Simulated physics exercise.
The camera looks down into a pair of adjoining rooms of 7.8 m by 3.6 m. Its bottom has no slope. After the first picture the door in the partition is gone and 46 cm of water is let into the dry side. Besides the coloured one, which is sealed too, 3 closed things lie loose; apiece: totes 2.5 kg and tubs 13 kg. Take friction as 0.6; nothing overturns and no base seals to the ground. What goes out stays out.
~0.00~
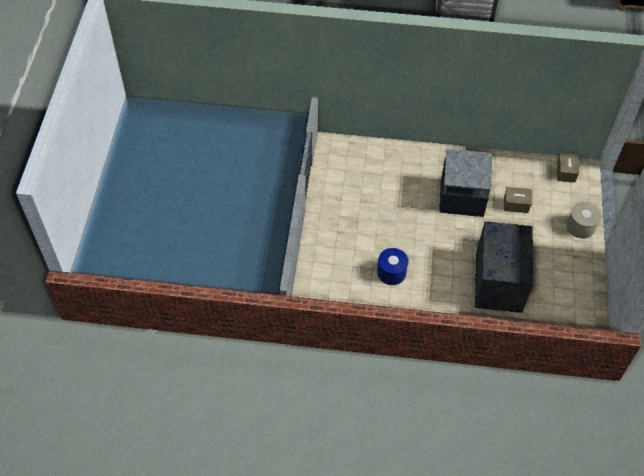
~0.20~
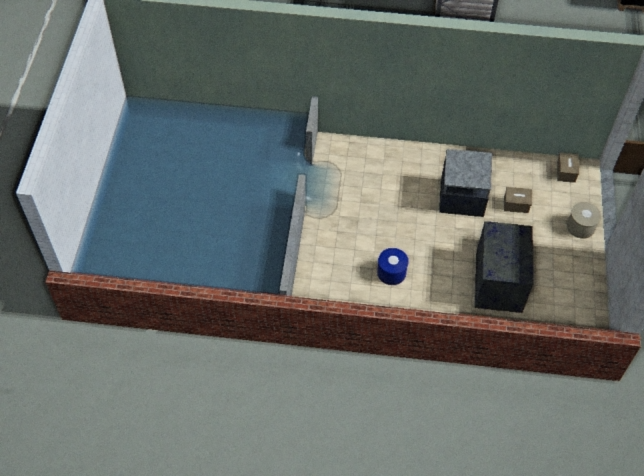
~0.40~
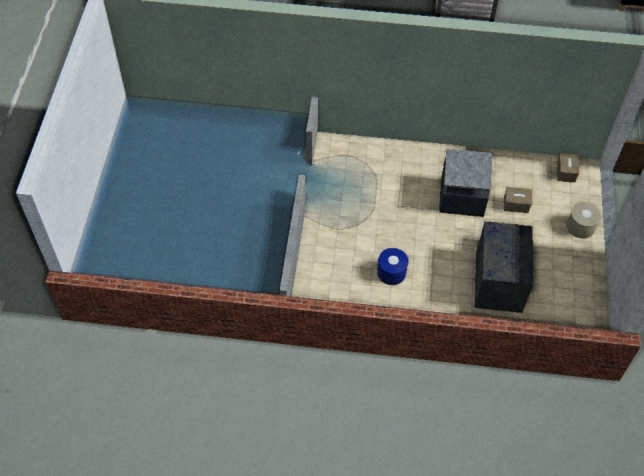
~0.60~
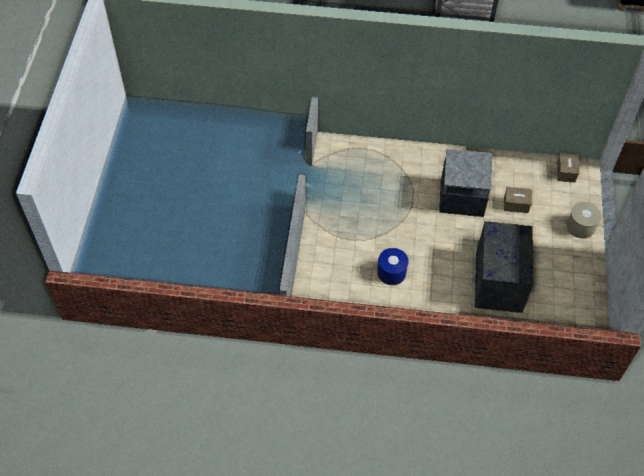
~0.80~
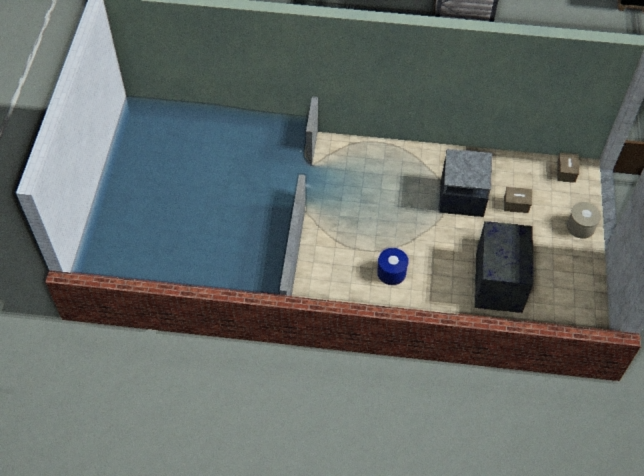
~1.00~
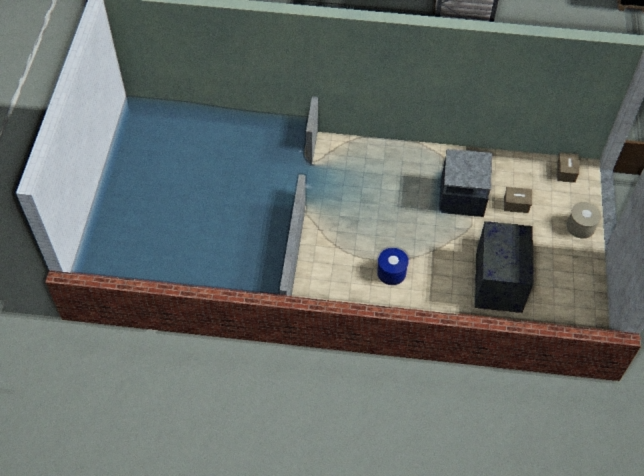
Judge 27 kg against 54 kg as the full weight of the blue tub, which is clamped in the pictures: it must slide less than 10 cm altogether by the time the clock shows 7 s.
I expect that the lower weight is enough.
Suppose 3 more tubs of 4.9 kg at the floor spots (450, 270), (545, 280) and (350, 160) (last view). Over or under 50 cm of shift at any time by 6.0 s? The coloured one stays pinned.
In that order: More, under, more.
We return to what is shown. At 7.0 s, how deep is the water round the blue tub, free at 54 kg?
Roughly 5 cm.
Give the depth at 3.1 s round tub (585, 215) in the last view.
Roughly 6 cm.
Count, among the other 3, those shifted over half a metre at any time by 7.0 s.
That makes 2.
After 1.4 s the blue tub would be 0 cm from its start with 27 kg and 0 cm from its start with 54 kg; 3 cm of water round it then.
After 3.1 s the blue tub would be 0 cm from its start with 27 kg and 0 cm from its start with 54 kg; 5 cm of water round it then.
After 4.9 s the blue tub would be 0 cm from its start with 27 kg and 0 cm from its start with 54 kg; 7 cm of water round it then.
After 7.0 s the blue tub would be 0 cm from its start with 27 kg and 0 cm from its start with 54 kg; 5 cm of water round it then.
